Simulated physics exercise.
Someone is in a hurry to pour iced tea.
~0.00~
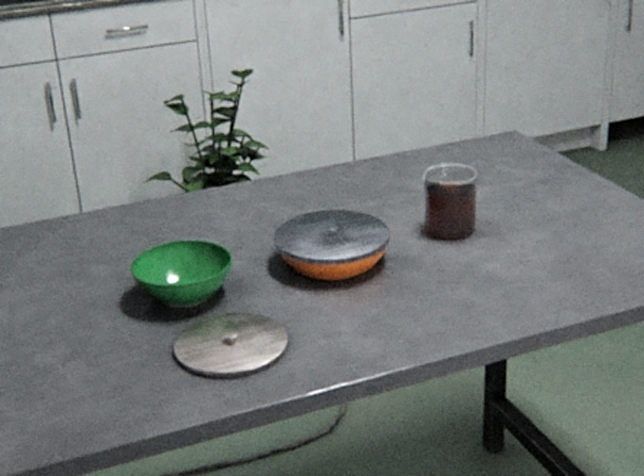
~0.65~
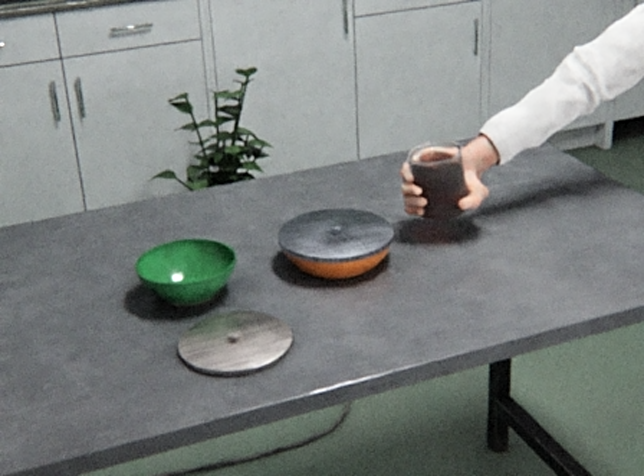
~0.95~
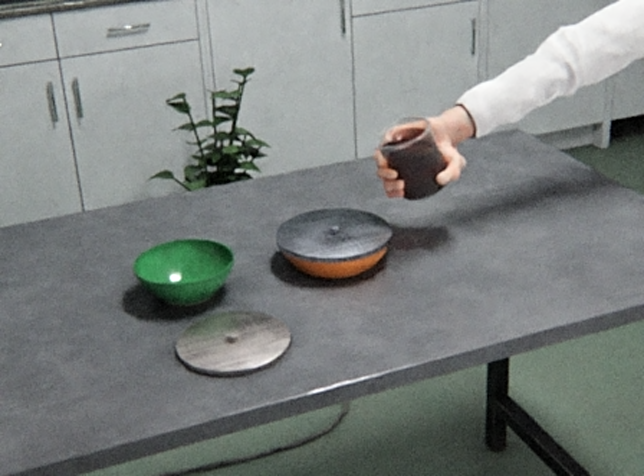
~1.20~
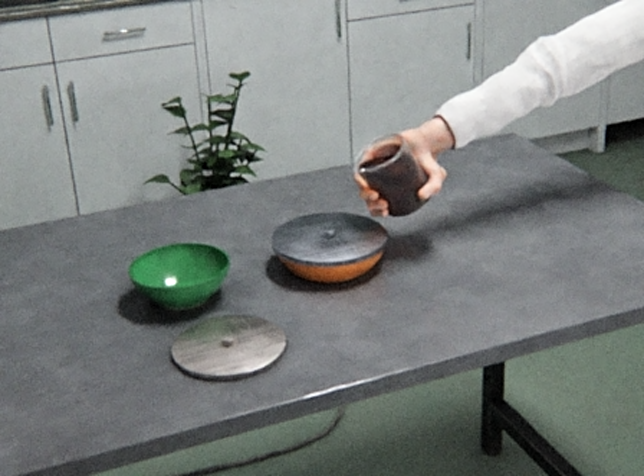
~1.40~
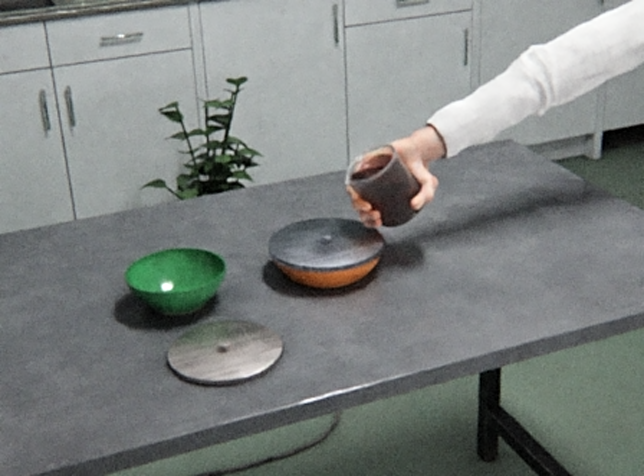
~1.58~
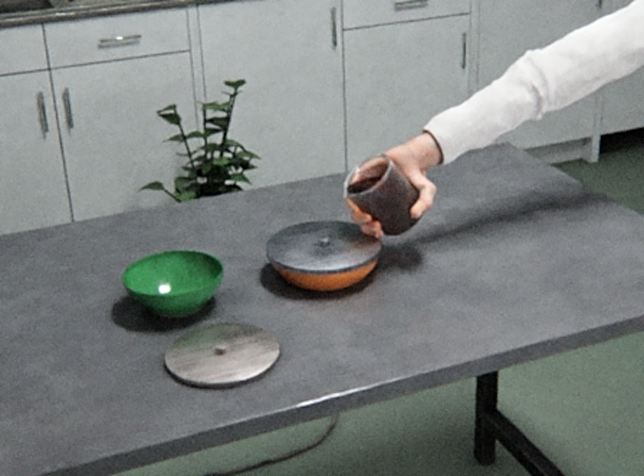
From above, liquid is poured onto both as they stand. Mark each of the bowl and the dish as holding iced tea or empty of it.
Bowl holding, dish empty.
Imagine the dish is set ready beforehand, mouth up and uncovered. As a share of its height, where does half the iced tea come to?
Fill level: Approx. 35 % of height.
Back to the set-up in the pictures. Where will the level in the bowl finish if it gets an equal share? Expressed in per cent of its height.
Some 45 per cent.
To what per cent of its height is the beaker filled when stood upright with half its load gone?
Roughly 35 in a hundred, by my reckoning.
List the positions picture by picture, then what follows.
All stand on the top; beaker (451, 201) about two thirds full; dish (332, 252) with its lid on; bowl (184, 280) open, in the first picture.
The hand lifts the beaker; beaker about two thirds full, surface at (438, 169); dish (337, 250) with its lid on, in the second picture.
Tilting; beaker (414, 158) tipped 20° with all of its load; bowl (186, 279) open, in the third picture.
No stream yet; beaker (394, 174) tipped 30° with all of its load; dish (330, 254) with its lid on, in the fourth picture.
Still nothing leaves it; beaker (386, 185) tipped 30° with all of its load; bowl (178, 288) open, in the fifth picture.
On the point of pouring; beaker (385, 195) tipped 35° with all of its load; dish (324, 262) with its lid on; bowl (175, 290) open, in the sixth picture.
After 2.3 s, it hits the lid of the dish and runs off.
After 3.2 s, the iced tea goes into the bowl.
After 4.6 s, the dish is empty, in a puddle; the bowl has its share inside.
